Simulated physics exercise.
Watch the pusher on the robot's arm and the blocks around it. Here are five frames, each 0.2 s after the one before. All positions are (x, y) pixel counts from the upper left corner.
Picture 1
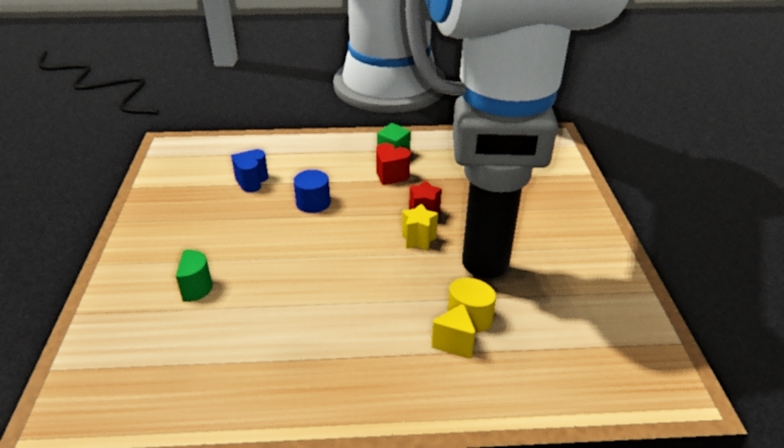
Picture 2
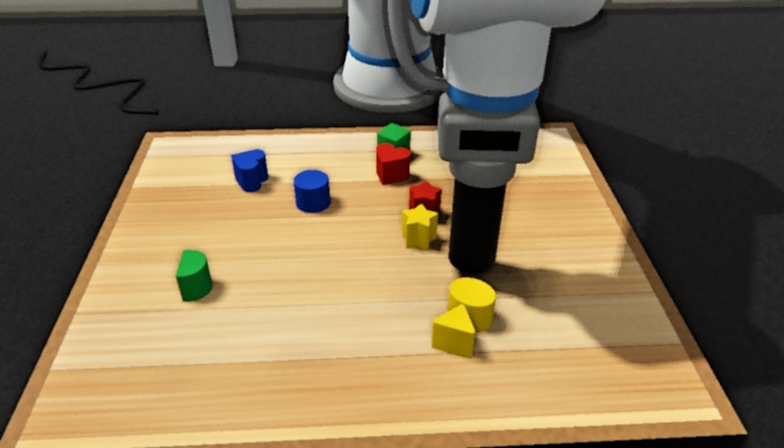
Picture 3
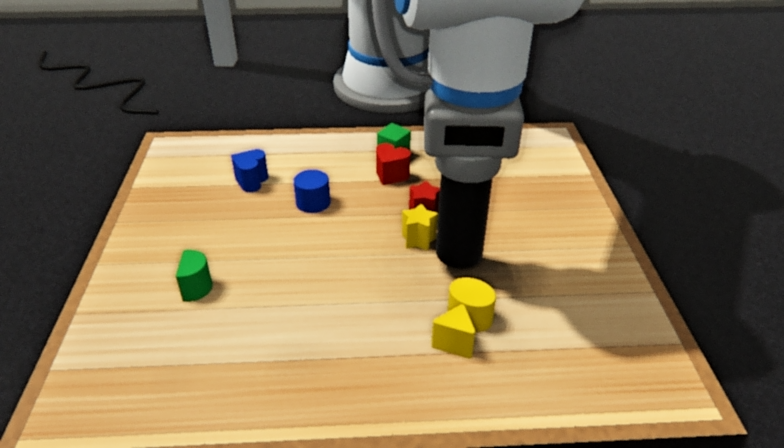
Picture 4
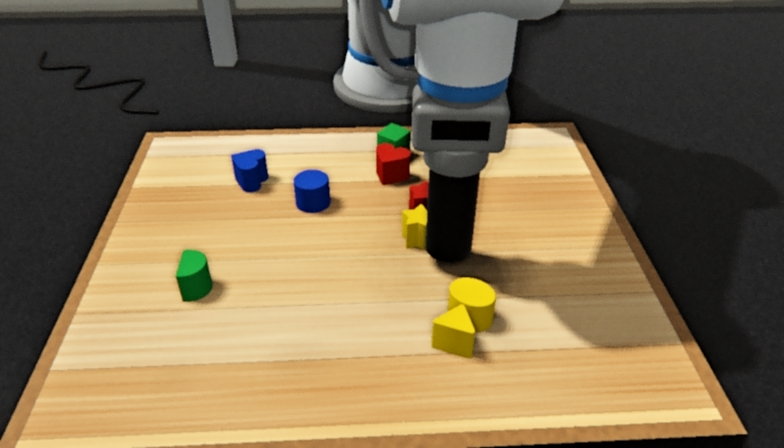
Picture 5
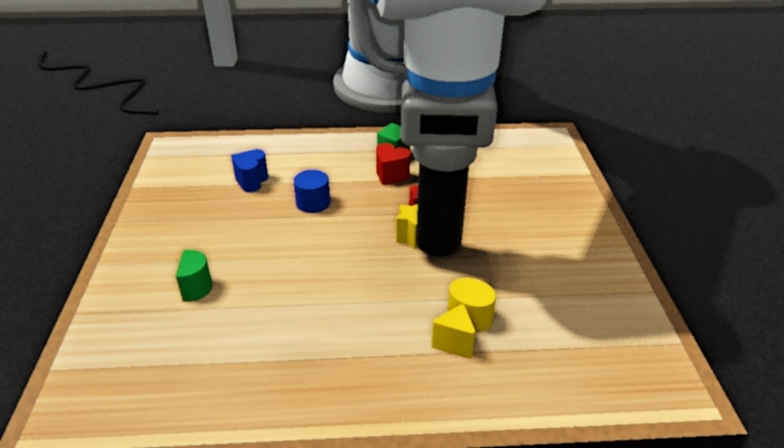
On a wooden board scattered with red, blue, green and yellow blocks, a robot arm holds a black pusher upright right of the yellow star. The arm slides the pusher a short way left and slightly back, partly covering the red star, and the yellow star shifts slightly left.
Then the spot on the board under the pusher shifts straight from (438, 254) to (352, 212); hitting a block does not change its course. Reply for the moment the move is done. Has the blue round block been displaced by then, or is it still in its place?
That block moves.
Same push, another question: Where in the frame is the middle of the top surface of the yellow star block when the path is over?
The middle of its upper face should be somewhere near (334, 171).
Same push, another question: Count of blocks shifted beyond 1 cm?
2 blocks.
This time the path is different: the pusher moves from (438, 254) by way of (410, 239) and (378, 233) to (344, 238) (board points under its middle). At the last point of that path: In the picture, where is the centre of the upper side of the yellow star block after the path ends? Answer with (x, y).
Roughly at (359, 189).
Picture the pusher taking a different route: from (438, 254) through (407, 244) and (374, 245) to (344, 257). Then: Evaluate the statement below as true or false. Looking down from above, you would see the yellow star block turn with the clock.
That is true.
The first path, step by step. One third of the way, pusher at (408, 227); yellow star block at (384, 198).
Two thirds of the way, pusher at (379, 213); yellow star block at (357, 185).
At the end, pusher at (352, 200); blue round block at (299, 174); yellow star block at (334, 171); red star block still.
